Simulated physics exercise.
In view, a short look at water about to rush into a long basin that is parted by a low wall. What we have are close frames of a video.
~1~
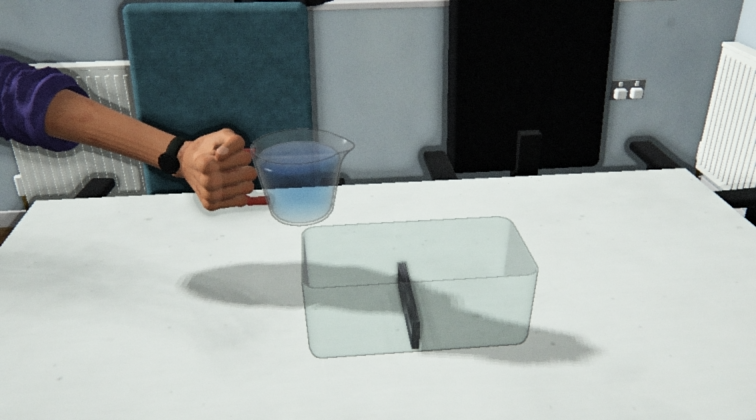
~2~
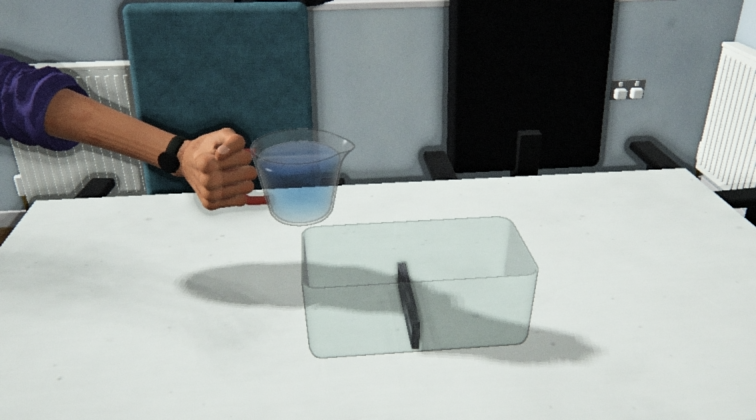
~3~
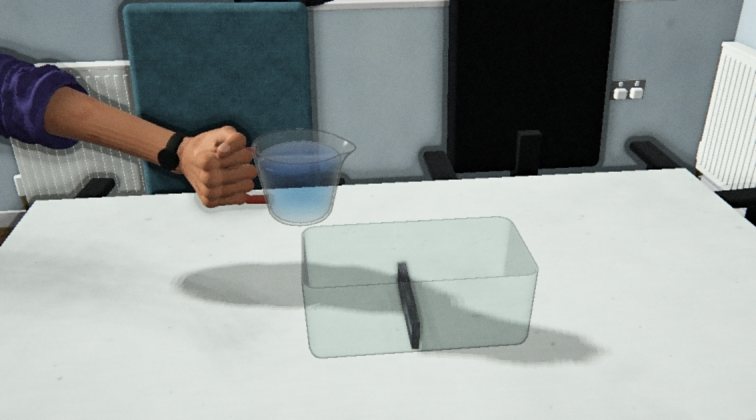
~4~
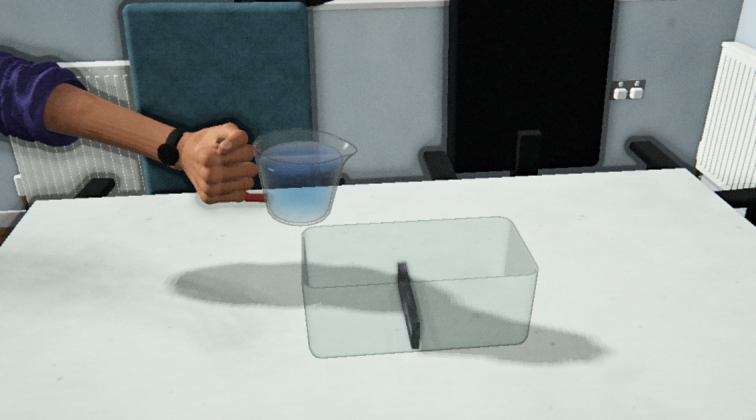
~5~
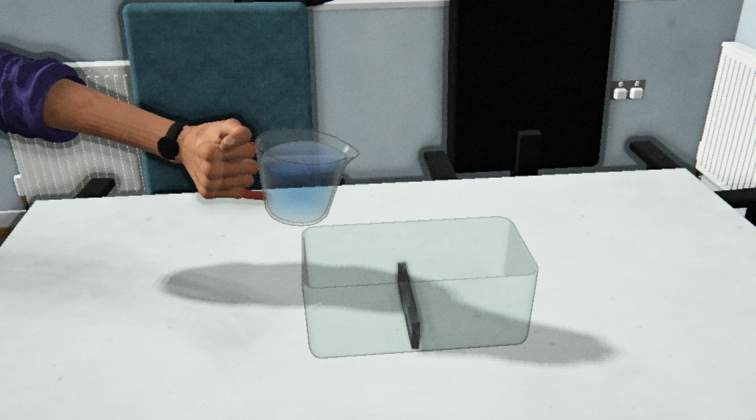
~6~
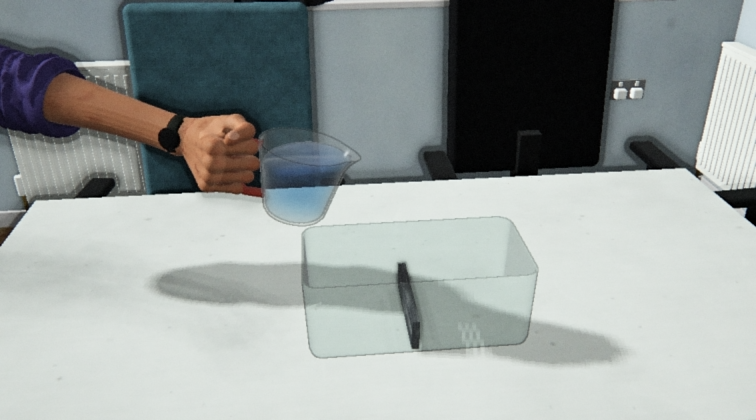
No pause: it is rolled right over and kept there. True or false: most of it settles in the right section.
False.
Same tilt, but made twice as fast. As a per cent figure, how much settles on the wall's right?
About 15 per cent.
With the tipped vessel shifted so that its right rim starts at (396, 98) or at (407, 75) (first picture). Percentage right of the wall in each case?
Near 95 per cent for the first start, near 95 per cent for the second.
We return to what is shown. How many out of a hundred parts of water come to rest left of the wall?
Around 70 percent.
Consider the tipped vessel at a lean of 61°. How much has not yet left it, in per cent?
I'd put it near 65 %.
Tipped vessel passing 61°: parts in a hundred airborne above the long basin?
About 20 per cent.
A moment on, the tilt is 61° and 66 per cent is still to pour, 7 is left of the wall and 8 right of it.
Next, the tilt is 91° and 15 per cent is still to pour, 47 is left of the wall and 28 right of it.
Then the tilt is 98° and 0 per cent is still to pour, 70 is left of the wall and 28 right of it.
Later the tilt is 98° and 0 per cent is still to pour, 71 is left of the wall and 28 right of it.
At rest 71 per cent lies left of the wall, 28 right of it and 1 outside.
